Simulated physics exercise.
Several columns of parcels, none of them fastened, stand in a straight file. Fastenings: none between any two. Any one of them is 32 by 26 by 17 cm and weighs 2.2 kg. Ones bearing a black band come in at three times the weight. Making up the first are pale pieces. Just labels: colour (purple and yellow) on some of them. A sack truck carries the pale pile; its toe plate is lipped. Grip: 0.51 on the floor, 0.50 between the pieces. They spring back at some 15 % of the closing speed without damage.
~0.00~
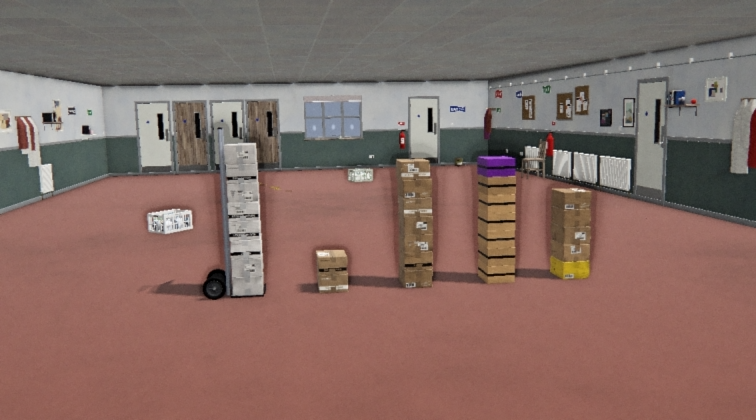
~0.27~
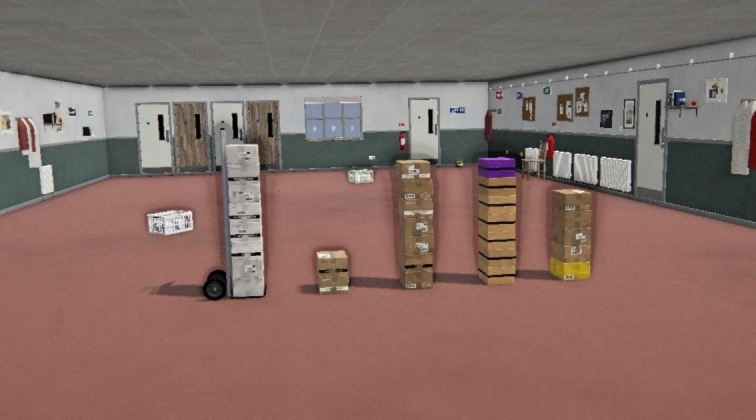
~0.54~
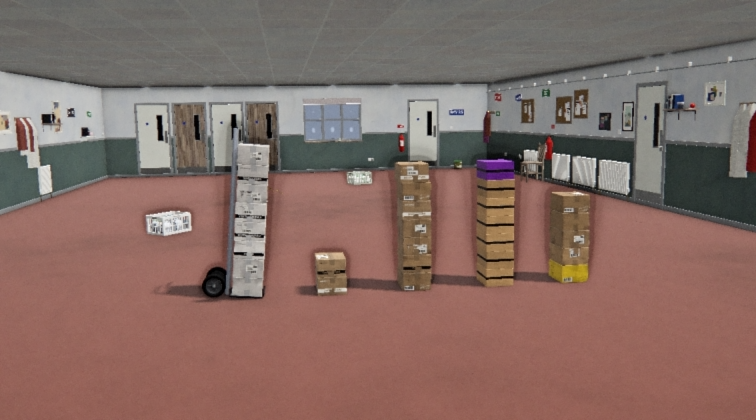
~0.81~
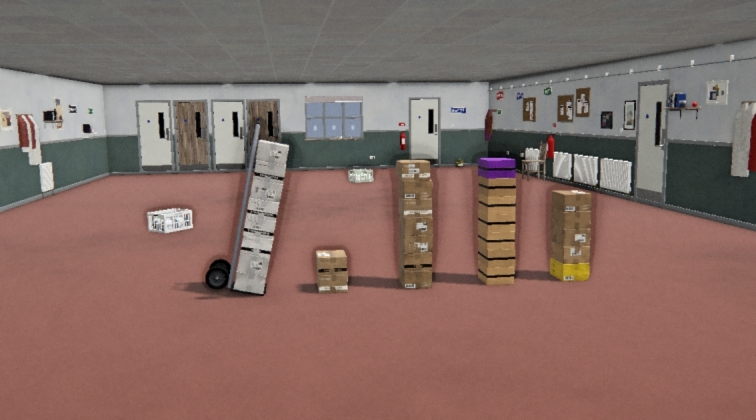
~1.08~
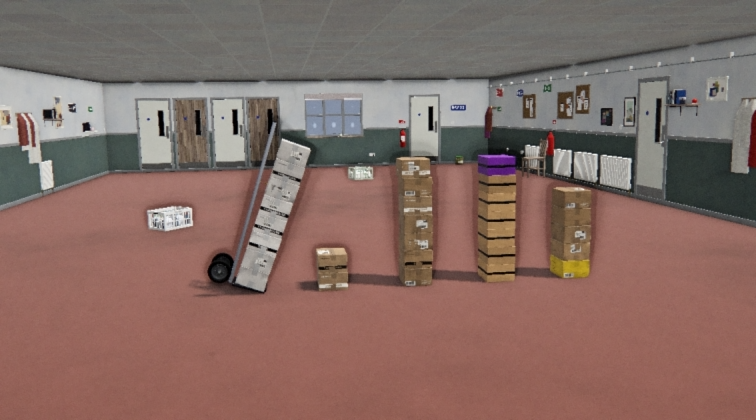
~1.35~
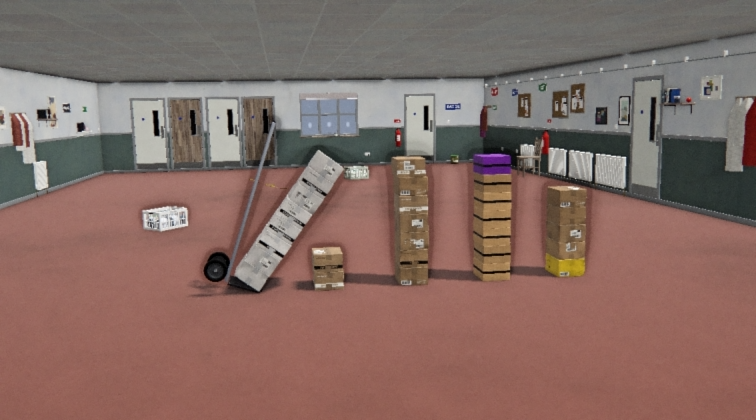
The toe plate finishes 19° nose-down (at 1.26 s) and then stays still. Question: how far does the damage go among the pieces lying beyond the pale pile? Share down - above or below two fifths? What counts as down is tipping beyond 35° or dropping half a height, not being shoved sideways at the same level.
Below.
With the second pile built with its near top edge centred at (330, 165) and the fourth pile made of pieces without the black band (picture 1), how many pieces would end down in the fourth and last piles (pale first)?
Counts down - fourth: 7; last: 4.
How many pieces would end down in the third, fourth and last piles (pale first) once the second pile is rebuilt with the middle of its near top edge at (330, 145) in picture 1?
The tally would be third 6, then fourth 7, then last 4.
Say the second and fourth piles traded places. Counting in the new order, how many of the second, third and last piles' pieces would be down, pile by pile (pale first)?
Down tally in the new order: Second = 0, third = 0, last = 0.
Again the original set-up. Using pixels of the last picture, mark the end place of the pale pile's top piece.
Resting point in the last picture: Around (368, 247).
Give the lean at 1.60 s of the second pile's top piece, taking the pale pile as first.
Its lean is roughly 0 degrees.
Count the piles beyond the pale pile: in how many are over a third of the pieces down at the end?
That comes to 0.
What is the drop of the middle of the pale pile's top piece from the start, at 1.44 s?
About 30 cm.
By 1.44 s, 8 of the pale pile down; none of the 21 other parcels down.
By 1.96 s, 8 of the pale pile down; none of the 21 other parcels down, 7 disturbed.
When it is over (2.7 s), 8 of the pale pile down; none of the 21 other parcels down, 7 disturbed; yellow parcel unmoved; purple parcel unmoved. That is 0 per cent. In pixels of the last frame, middles, yellow parcel near (565, 264), purple parcel near (492, 164).
